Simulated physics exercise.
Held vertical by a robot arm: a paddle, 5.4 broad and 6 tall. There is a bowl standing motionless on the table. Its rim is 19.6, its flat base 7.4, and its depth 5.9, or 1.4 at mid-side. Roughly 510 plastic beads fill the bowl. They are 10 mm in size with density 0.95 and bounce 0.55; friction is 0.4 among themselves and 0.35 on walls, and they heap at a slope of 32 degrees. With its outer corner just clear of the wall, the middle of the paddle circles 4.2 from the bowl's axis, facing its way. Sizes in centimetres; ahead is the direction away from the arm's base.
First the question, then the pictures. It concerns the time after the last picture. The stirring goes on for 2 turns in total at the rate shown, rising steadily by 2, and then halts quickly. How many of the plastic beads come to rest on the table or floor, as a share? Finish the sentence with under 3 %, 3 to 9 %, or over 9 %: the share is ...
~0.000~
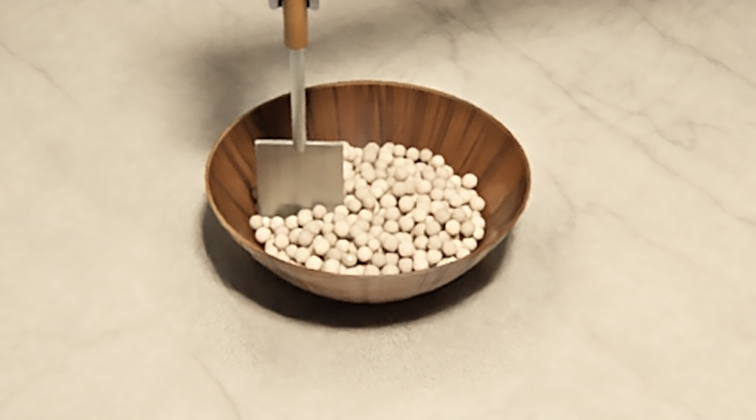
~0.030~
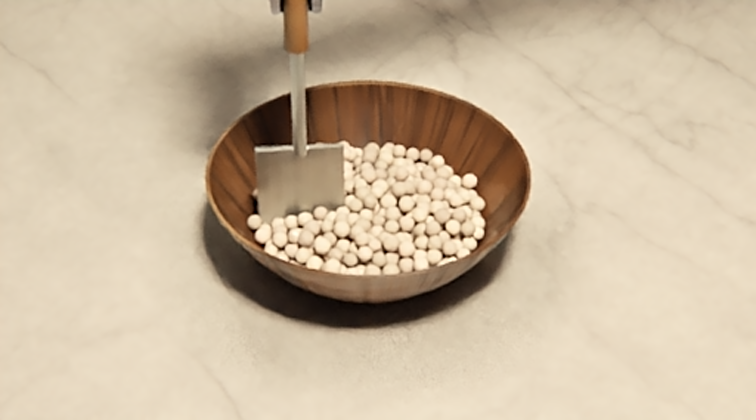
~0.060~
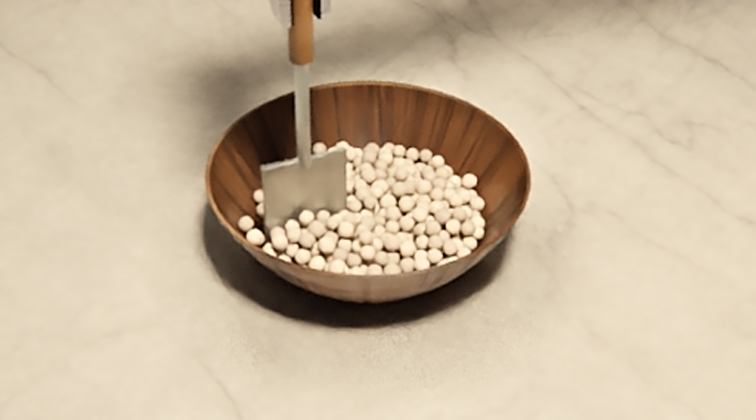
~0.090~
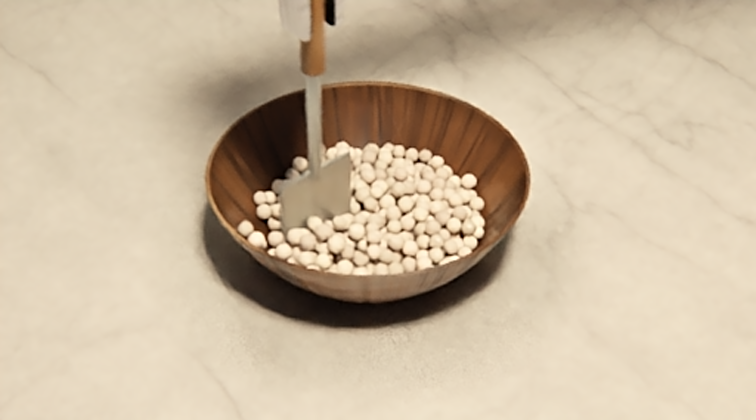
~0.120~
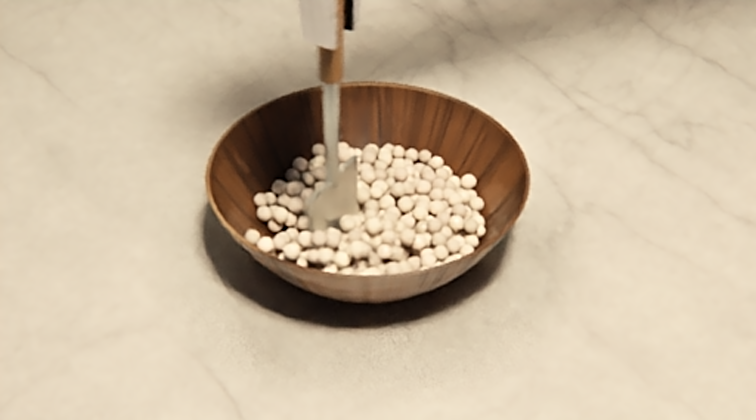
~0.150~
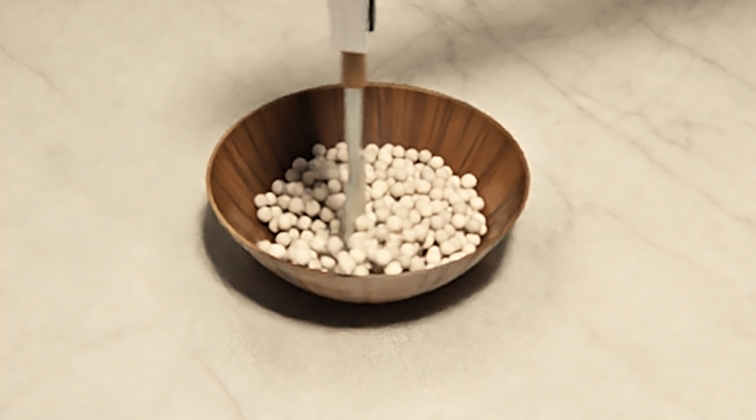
The share is over 9 %.
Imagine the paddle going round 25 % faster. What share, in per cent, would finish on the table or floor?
20 %.
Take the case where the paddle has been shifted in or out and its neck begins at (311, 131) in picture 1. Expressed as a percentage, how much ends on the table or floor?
Close to 5 in a hundred.
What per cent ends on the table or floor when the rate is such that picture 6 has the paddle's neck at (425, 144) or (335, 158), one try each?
First try: Around 40 %; second try: Around 5 %.
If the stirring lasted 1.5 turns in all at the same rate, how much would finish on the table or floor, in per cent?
Roughly 10 per cent.
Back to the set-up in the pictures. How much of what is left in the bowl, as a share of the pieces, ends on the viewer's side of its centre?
Roughly 50 per cent.
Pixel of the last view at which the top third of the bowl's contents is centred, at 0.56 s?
About (286, 174) in the last picture.
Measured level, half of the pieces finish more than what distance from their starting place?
Level distance: About 7 cm.
After 0.56 s, 331° round, highest piece 8 above the table; 458 in the bowl, 41 on the table or floor, 12 in flight or on the tool.
After 0.97 s, 222° round, highest piece 5 above the table; 446 in the bowl, 65 on the table or floor.
After 1.38 s, 0° round, highest piece 5 above the table; 446 in the bowl, 65 on the table or floor.
After 2.08 s, 0° round, highest piece 5 above the table; 446 in the bowl, 65 on the table or floor.
In the end, 446 in the bowl, 65 on the table or floor. That is 13 % on the table or floor.
